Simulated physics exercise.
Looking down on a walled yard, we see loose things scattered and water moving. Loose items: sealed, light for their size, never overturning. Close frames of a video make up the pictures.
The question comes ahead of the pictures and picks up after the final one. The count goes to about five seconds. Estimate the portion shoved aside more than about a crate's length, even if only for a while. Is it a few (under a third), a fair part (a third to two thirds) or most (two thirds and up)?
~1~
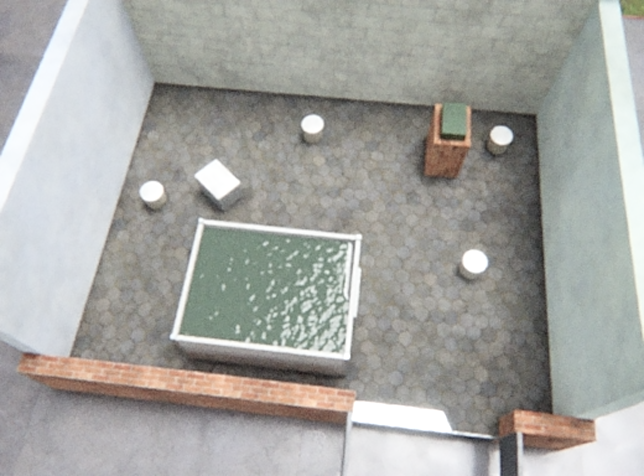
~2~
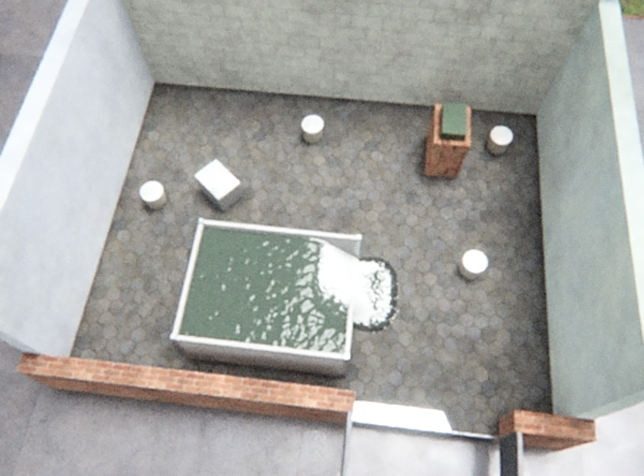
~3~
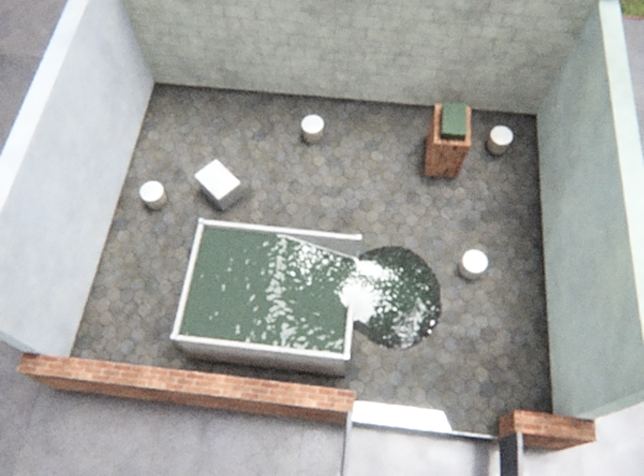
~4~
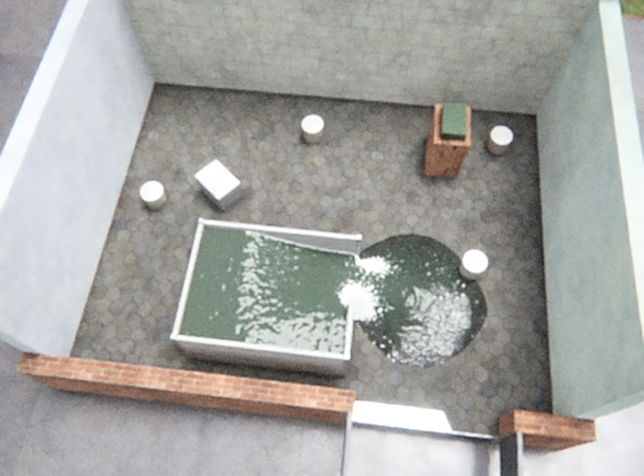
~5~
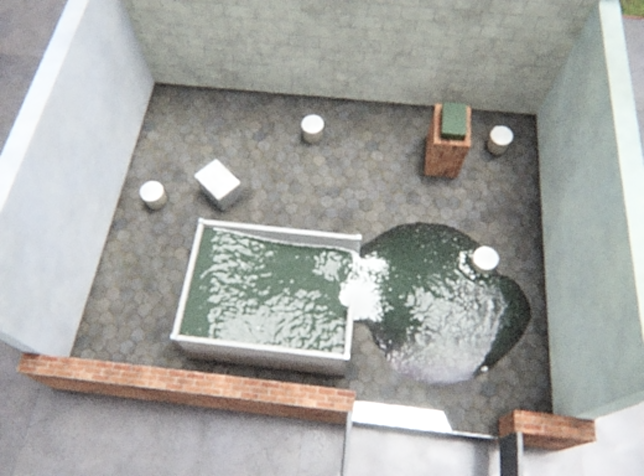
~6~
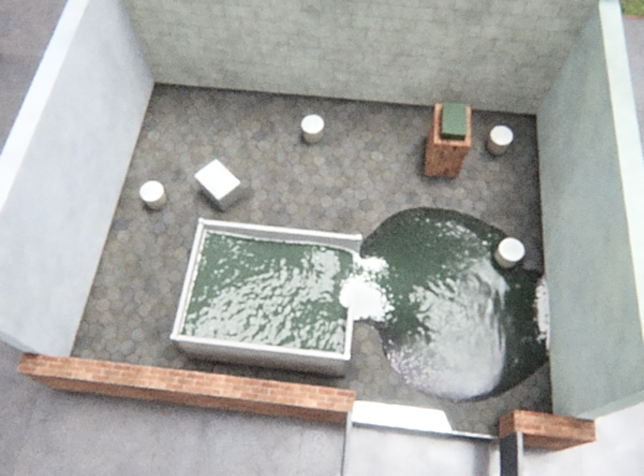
A fair part.
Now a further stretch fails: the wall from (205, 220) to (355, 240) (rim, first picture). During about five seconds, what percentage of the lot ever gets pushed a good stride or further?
Estimate: Some 100 per cent.
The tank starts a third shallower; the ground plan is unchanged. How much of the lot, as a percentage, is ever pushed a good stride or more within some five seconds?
Share displaced: Approx. 60 percent.
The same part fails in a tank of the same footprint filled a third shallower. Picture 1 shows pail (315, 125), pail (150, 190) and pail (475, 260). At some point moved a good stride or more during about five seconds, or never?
In sequence: Went the distance, fell short and went the distance.
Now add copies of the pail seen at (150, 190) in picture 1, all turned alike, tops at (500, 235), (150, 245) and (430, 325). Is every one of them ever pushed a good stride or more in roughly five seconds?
Copy by copy, in order: Relocated, largely stays, relocated.
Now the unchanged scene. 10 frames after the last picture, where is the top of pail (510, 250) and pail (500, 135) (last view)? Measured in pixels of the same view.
My guess is around (537, 121) and around (484, 107).
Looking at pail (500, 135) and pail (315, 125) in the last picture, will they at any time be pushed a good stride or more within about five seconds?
Went a long way, then went a long way.
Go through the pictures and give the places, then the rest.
The first picture shows a pail at (475, 261) rests on the ground; a pail at (313, 124) rests on the ground; 0 of 5 have shifted.
The second picture shows a pail at (475, 261) rests on the ground; a pail at (313, 124), on the bottom; 0 of 5 have shifted.
The third picture shows a pail at (475, 261) rests on the ground; a pail at (313, 124) rests on the ground; 0 of 5 have shifted.
The fourth picture shows a pail at (476, 261) rests on the ground; a pail at (313, 124), on the bottom; 0 of 5 have shifted.
The fifth picture shows a pail at (486, 258), on the bottom, close to its start; a pail at (313, 124), on the bottom; 1 of 5 have shifted.
The sixth picture shows a pail at (512, 249) rests on the ground, a stride from its start; a pail at (313, 124) rests on the ground; 1 of 5 have shifted.
A moment on, 1 of 5 are well off their spots; 1 afloat.
Next, 2 of 5 are well off their spots; 2 afloat.
Later, 2 of 5 are well off their spots; 2 afloat.
In the end, 3 of 5 are well off their spots, and 3 have been at some point; 2 afloat.
